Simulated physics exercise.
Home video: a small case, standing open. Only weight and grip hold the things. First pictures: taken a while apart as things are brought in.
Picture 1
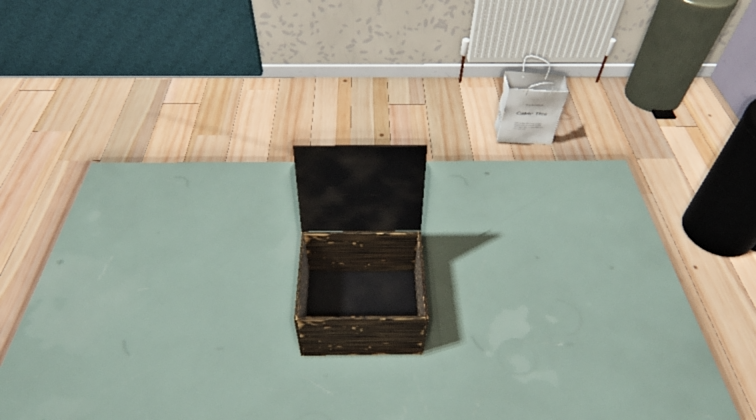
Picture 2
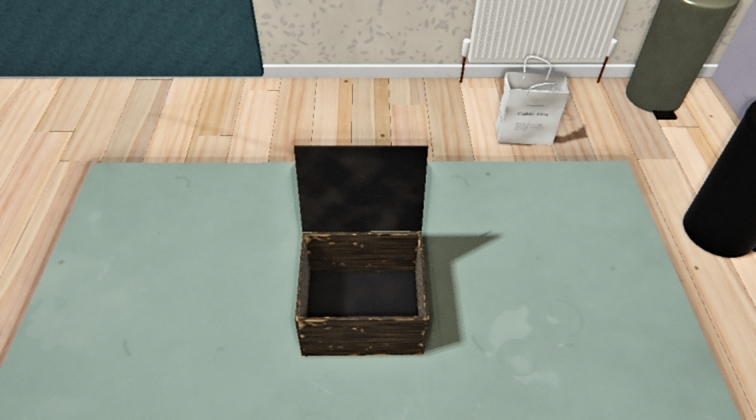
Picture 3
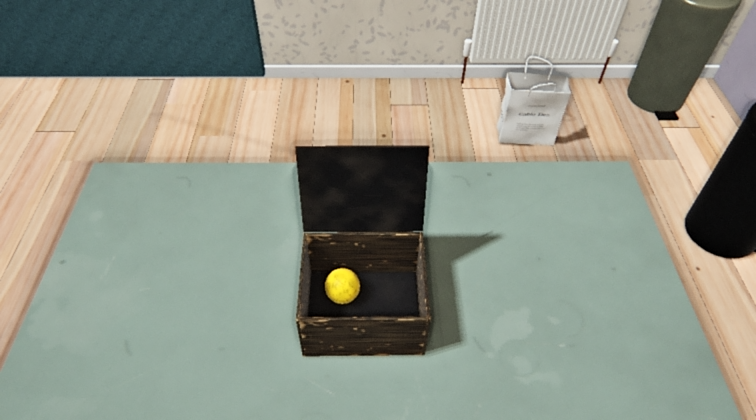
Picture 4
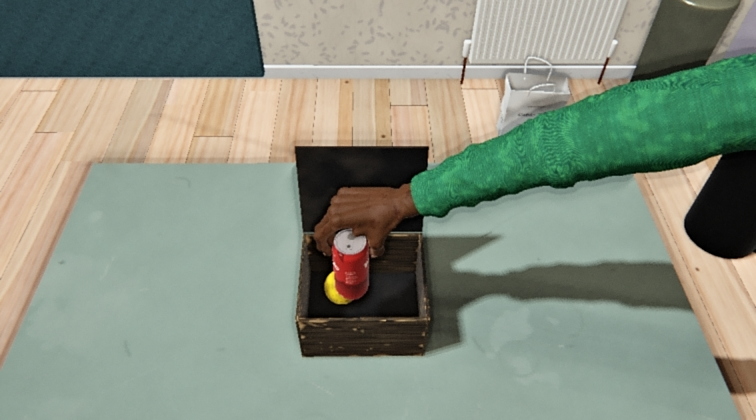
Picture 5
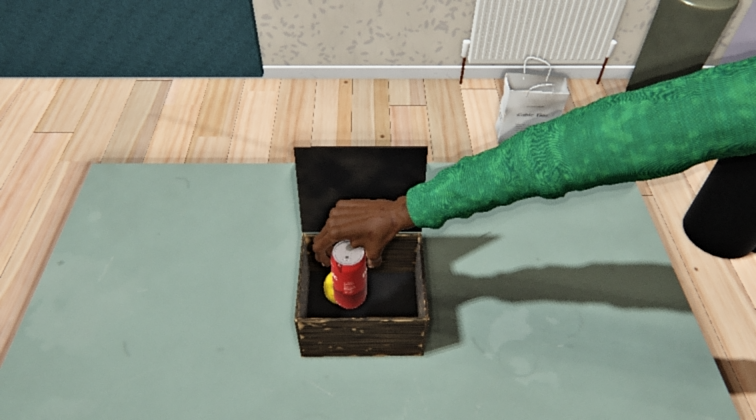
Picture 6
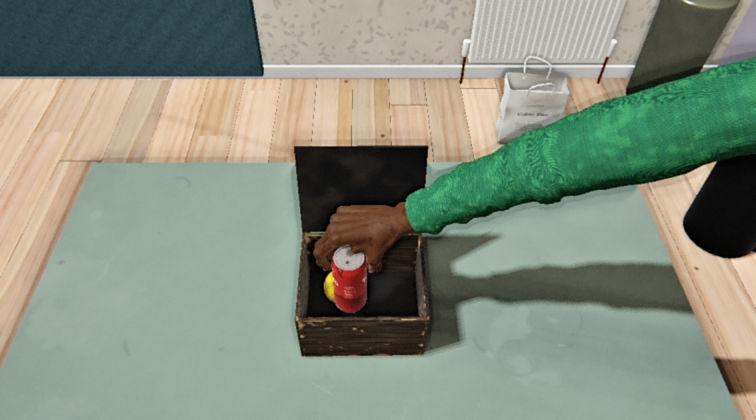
A yellow ball appeared inside the small open wooden box, which had been empty, and then a hand in a green sleeve lowered a red can in beside it, still holding on.
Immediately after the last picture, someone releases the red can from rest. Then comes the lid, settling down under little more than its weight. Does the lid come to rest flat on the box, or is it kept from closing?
The lid is kept from closing.
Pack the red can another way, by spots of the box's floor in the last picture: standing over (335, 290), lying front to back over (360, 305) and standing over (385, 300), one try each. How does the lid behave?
In order, the lid gets blocked, then fits down, then gets blocked.
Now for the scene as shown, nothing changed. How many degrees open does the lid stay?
It comes to about 6°.
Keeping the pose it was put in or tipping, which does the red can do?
Once everything settles, it keeps its original angle.
Then, 1.00 s after the last picture, lid starting down; red can slid about its own width near (354, 312); yellow ball rolled a little.
Then, 1.70 s after the last picture, lid 52° above the rim; red can slid about its own width near (355, 311); yellow ball rolled a little.
At rest, lid 7° above the rim; moved from the start, red can; yellow ball in place. Seen from the same camera at the end, red can near (355, 311).
